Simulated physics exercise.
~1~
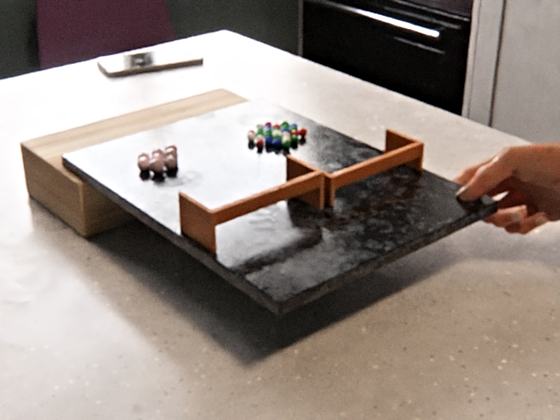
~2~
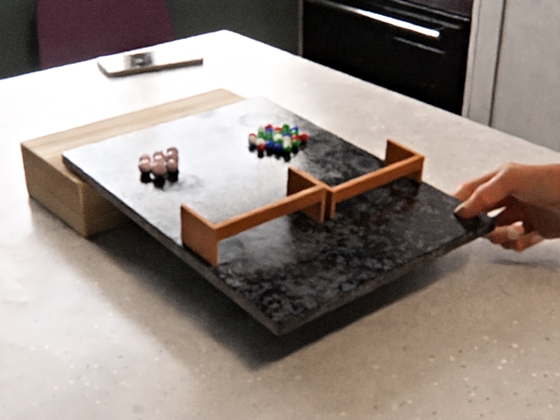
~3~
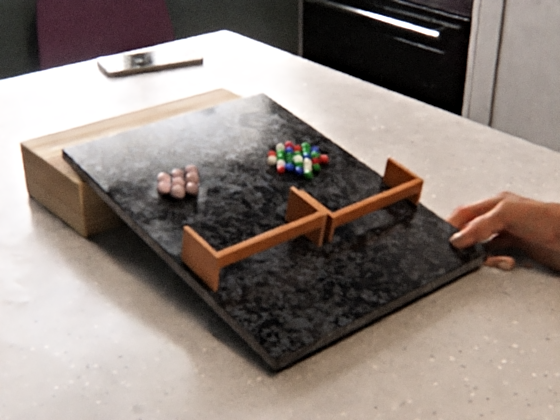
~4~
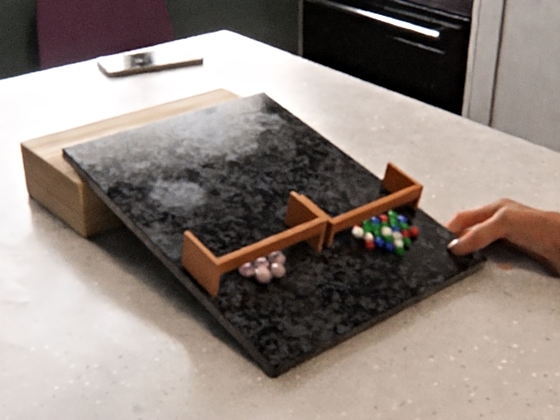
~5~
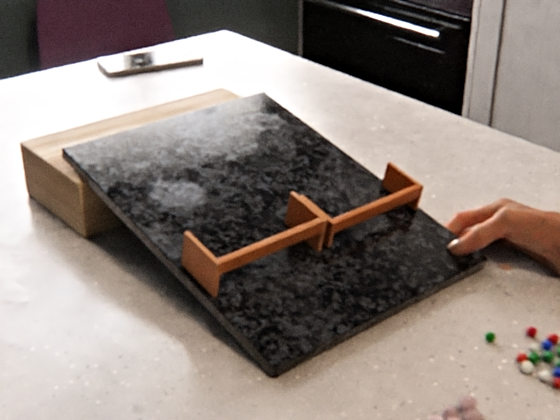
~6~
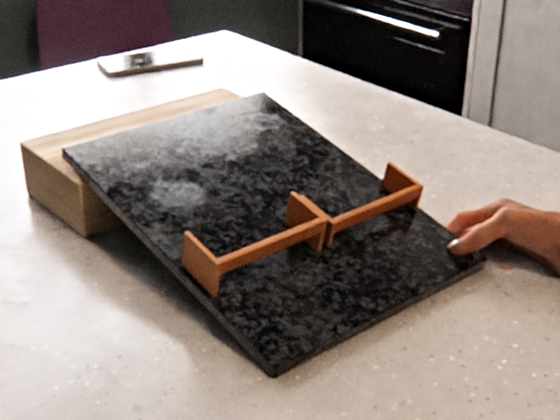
A hand lowers one end of a dark speckled board, its other end propped on a wooden block, so the slope grows steeper. Two small batches of beads, one pinkish and one multicoloured, sit near the top above two orange bars on feet. As the board tilts, both batches start sliding down toward the bars. They slip through the slots beneath, the pinkish beads under the near bar and the coloured ones under the far bar. Both batches then leave the board and cross the counter toward the lower right. Finally they are out of view, while the hand stays at the lowered end of the empty board.
